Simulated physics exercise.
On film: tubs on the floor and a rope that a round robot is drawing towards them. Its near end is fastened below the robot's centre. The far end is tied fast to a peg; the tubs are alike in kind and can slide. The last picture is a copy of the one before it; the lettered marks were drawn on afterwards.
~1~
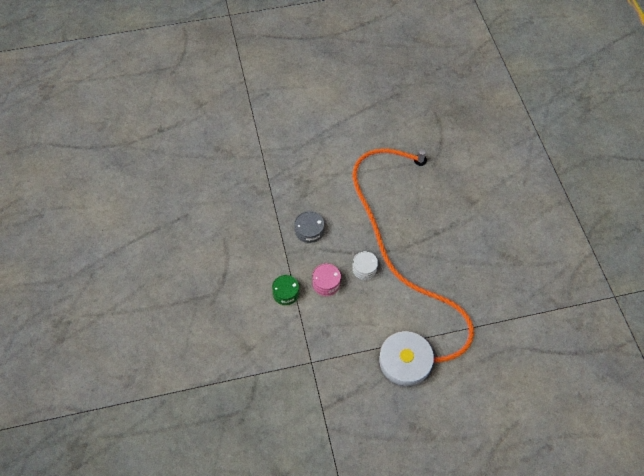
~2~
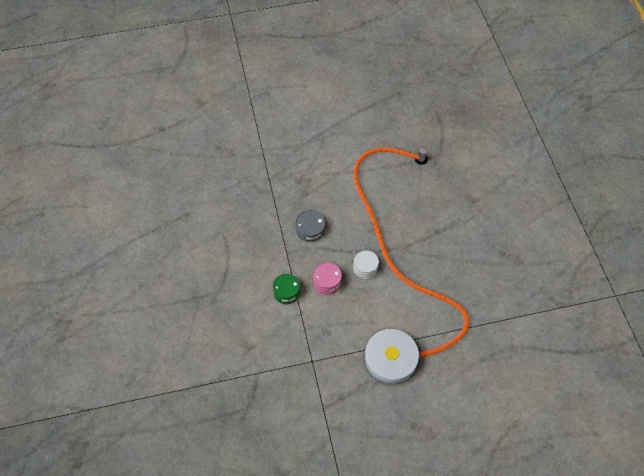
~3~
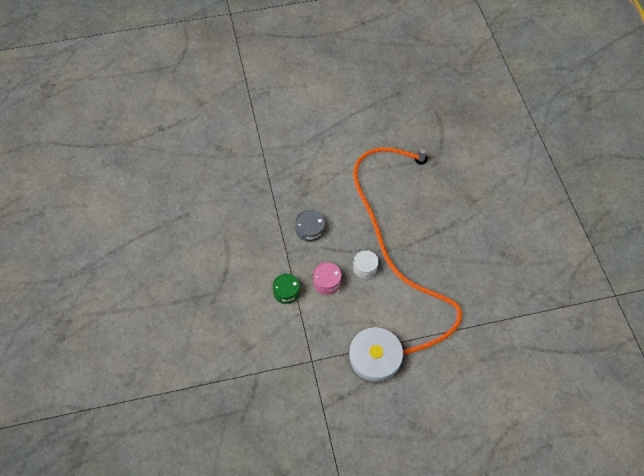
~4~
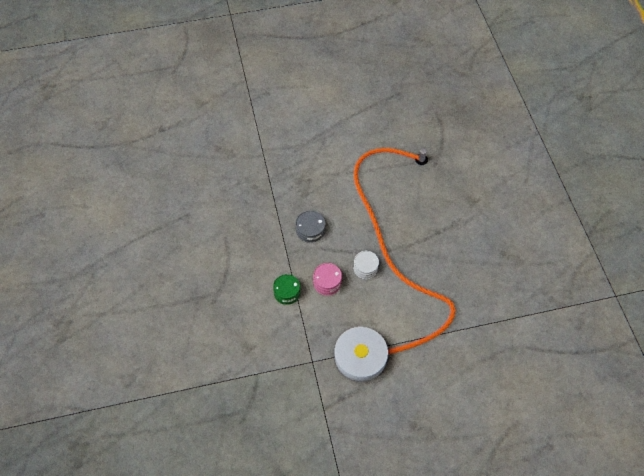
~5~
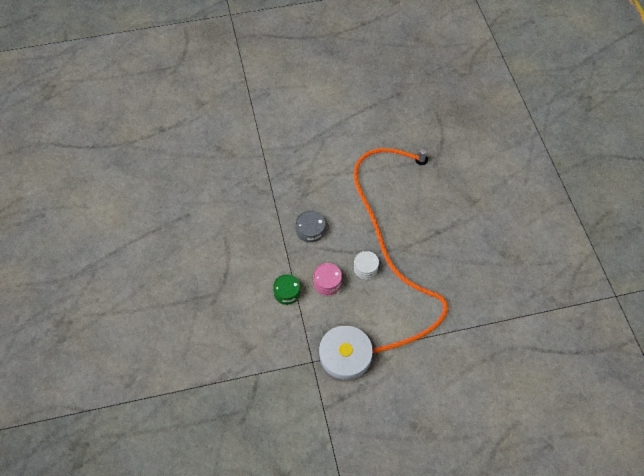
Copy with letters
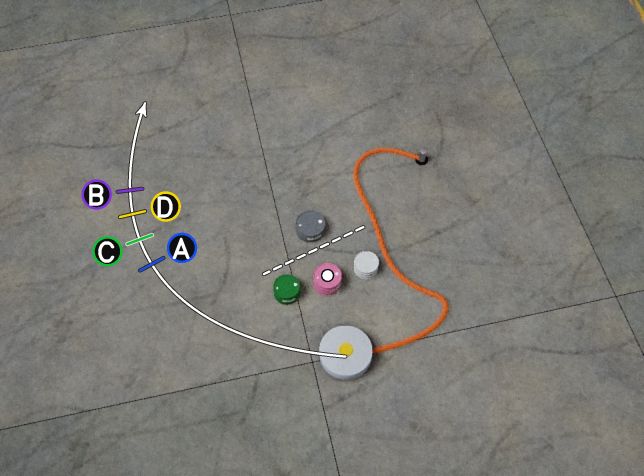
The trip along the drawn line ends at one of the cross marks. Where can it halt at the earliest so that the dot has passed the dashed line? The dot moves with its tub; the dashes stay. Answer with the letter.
As far as tick B.
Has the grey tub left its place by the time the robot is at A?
No.
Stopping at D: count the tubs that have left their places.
By then, three.
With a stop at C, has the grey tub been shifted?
No.
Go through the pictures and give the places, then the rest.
Pink tub (326, 280); green tub (286, 290); white tub (365, 266), in the first frame.
Robot (391, 357); grey tub (310, 226), in the second frame.
Robot (376, 355); pink tub (327, 279), in the third frame.
Robot (361, 354); white tub (366, 265), in the fourth frame.
Robot (346, 353); peg (422, 156); pink tub (327, 279); green tub (287, 290), in the fifth frame.
On the copy, A at (152, 264); B at (130, 190); C at (140, 240); D at (133, 214); the dashed line at (315, 250); the route from (345, 357) via (154, 267) to (145, 103); the white dot at (328, 275).
On B. First, robot (231, 327); pink tub (327, 279).
Then, robot (150, 260); pink tub (327, 279).
Finally, robot (128, 186); pink tub (312, 249); green tub (286, 244); white tub (335, 239); the dot on the pink tub is over the dashed line.
By contrast, A leaves the dotted tub short, at (327, 279); C leaves the dotted tub short, at (323, 272); D leaves the dotted tub short, at (316, 259).
